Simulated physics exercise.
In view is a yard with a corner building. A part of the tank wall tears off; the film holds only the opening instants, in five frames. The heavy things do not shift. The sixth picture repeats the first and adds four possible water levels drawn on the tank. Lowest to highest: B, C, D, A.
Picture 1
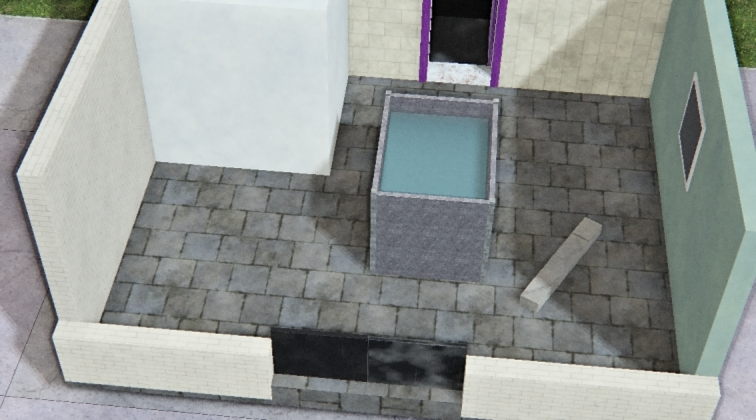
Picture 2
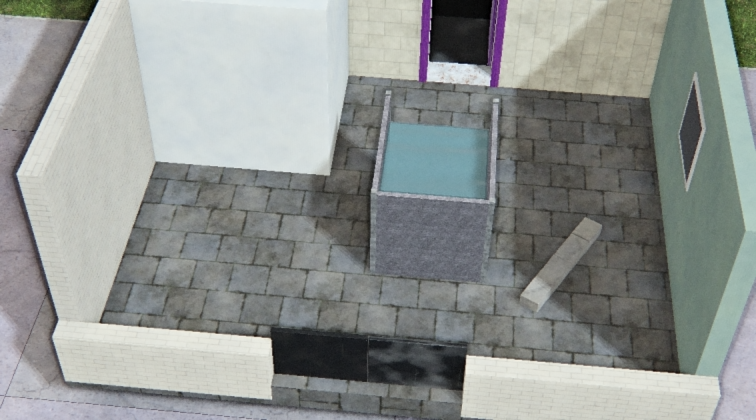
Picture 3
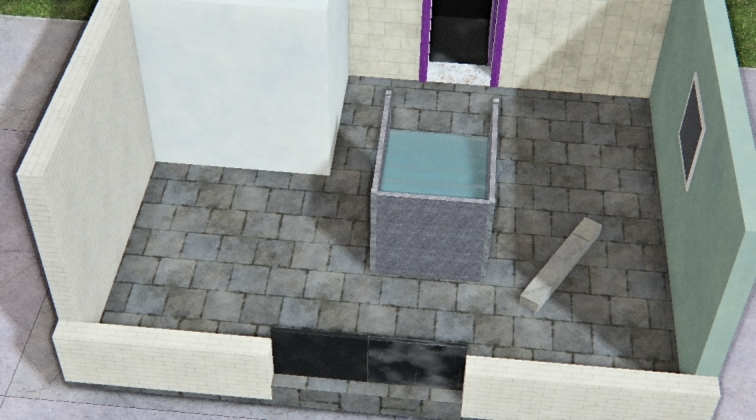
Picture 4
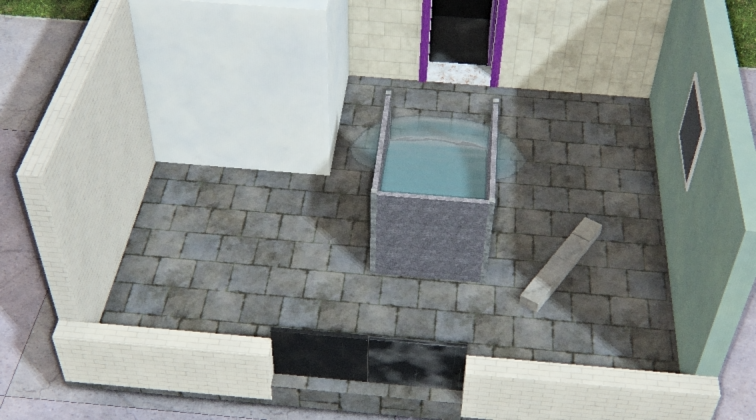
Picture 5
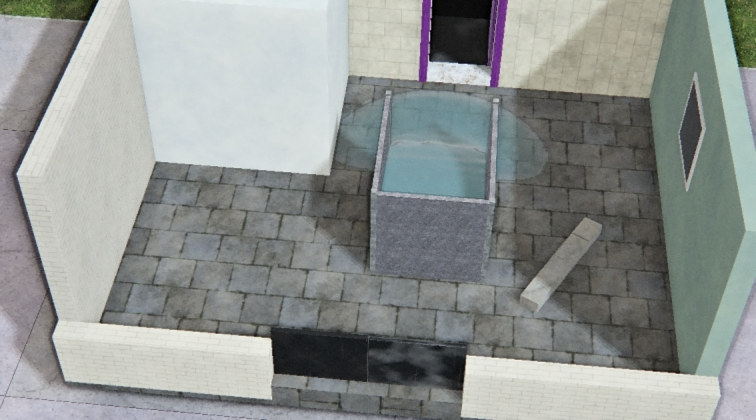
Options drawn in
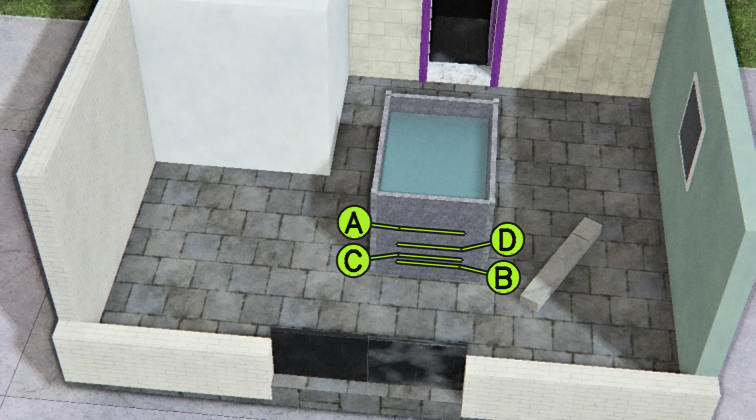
Walled paved yard with a raised water tank, its back wall disappearing and water spreading behind it across the dark paving.
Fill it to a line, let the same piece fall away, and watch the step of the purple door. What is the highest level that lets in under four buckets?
It is C.
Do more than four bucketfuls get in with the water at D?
Yes, that goes wrong.
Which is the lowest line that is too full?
It is D.
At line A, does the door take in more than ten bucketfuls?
Yes, it does.
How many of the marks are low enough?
Two of the four.
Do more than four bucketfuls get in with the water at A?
Yes, that goes wrong.
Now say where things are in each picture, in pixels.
Water in the tank at rest, its middle at (437, 159); foot of the purple doorway at (458, 83); shut gate at (369, 344), in the first frame.
Water covers 1 % of the ground, its front hidden from here, in the second frame.
Water covers 4 % of the ground, its front hidden from here, in the third frame.
Water covers 8 % of the ground, its front hidden from here, in the fourth frame.
In the fifth frame, 14 % of the ground under water, visible out to (353, 116).
In lime, A at (431, 230); B at (428, 264); C at (429, 257); D at (429, 246); from the bottom up B, C, D, A.
For line A, dozens of bucketfuls pour in.
For line B, nothing gets over.
For line C, a bucket or two gets in.
For line D, about 10 bucketfuls get in.
